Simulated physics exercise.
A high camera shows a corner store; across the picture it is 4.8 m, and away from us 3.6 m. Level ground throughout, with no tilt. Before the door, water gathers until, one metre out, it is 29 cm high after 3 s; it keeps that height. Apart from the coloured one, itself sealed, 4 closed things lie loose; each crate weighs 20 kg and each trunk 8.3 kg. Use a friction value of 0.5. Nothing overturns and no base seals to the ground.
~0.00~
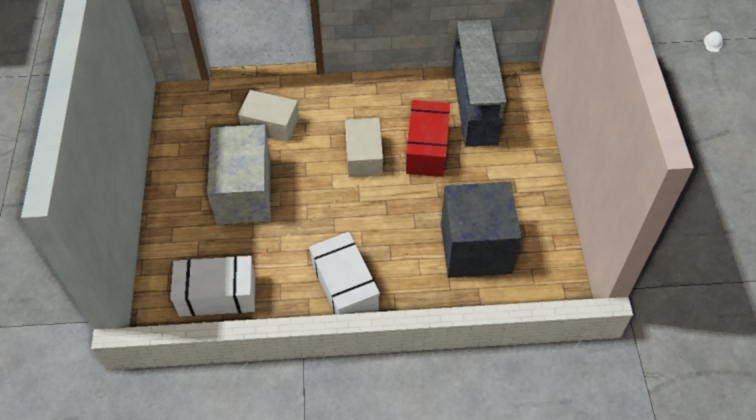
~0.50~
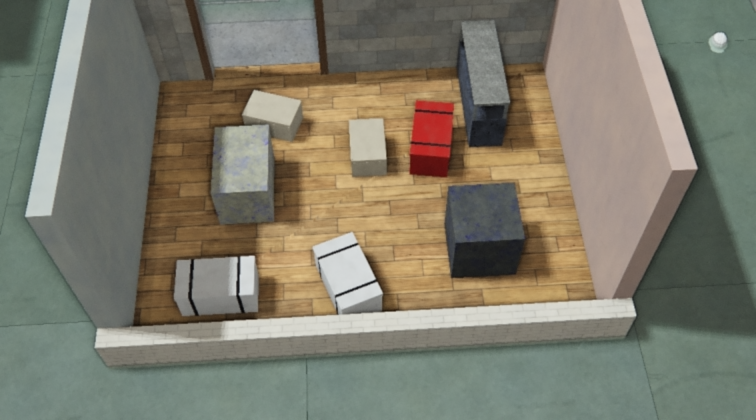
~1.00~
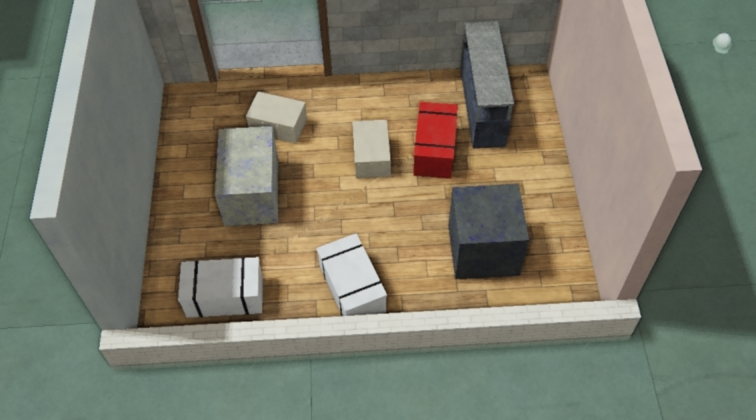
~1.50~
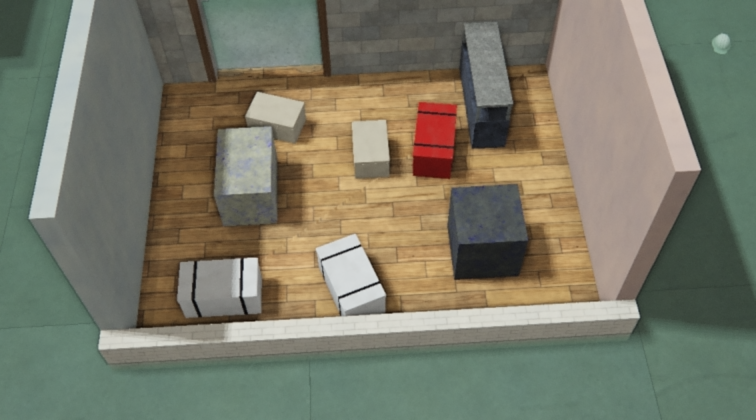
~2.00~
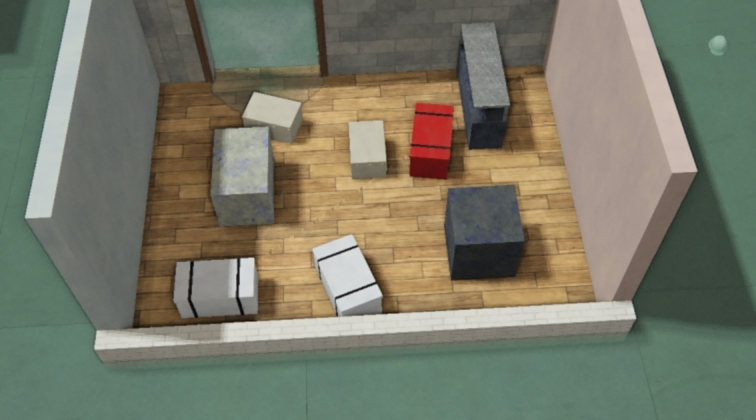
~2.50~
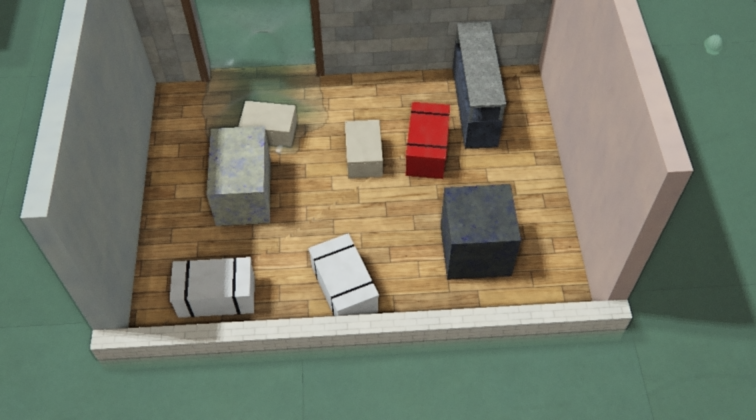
At first the wooden floor is dry around a red trunk and several pale boxes, while the grey ground outside turns green with water. The water then fills the back doorway and spreads thinly inside, and the small box nearest it turns slightly while the red trunk stays put.
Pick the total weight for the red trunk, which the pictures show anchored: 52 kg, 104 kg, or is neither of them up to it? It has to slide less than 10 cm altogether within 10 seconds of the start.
52 kg is enough.
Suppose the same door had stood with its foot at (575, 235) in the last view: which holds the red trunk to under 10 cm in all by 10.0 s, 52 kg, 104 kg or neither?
In that case only the larger load is enough.
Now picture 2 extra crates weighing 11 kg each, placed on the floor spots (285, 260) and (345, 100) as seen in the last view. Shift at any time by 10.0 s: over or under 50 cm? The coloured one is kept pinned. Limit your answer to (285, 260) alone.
Its shift comes out greater than that.
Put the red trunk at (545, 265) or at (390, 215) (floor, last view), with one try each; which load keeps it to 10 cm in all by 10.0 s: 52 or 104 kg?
In order: Only the heavier one succeeds; only the heavier one succeeds.
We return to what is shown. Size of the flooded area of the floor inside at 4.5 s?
Wet area: Approx. 10.0 m2.
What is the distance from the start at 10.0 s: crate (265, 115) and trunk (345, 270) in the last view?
The first is 250 cm from its start, the second 60 cm.
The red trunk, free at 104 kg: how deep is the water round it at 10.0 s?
11 cm, roughly.
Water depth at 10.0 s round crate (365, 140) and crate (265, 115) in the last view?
Around 16 cm and 21 cm.
After 3.5 s the red trunk would be 0 cm from its start with 52 kg and 0 cm from its start with 104 kg; 1 cm of water round it then.
After 4.5 s the red trunk would be 2 cm from its start with 52 kg and 0 cm from its start with 104 kg; 4 cm of water round it then.
After 7.0 s the red trunk would be 2 cm from its start with 52 kg and 0 cm from its start with 104 kg; 6 cm of water round it then.
After 10.0 s the red trunk would be 2 cm from its start with 52 kg and 0 cm from its start with 104 kg; 11 cm of water round it then.
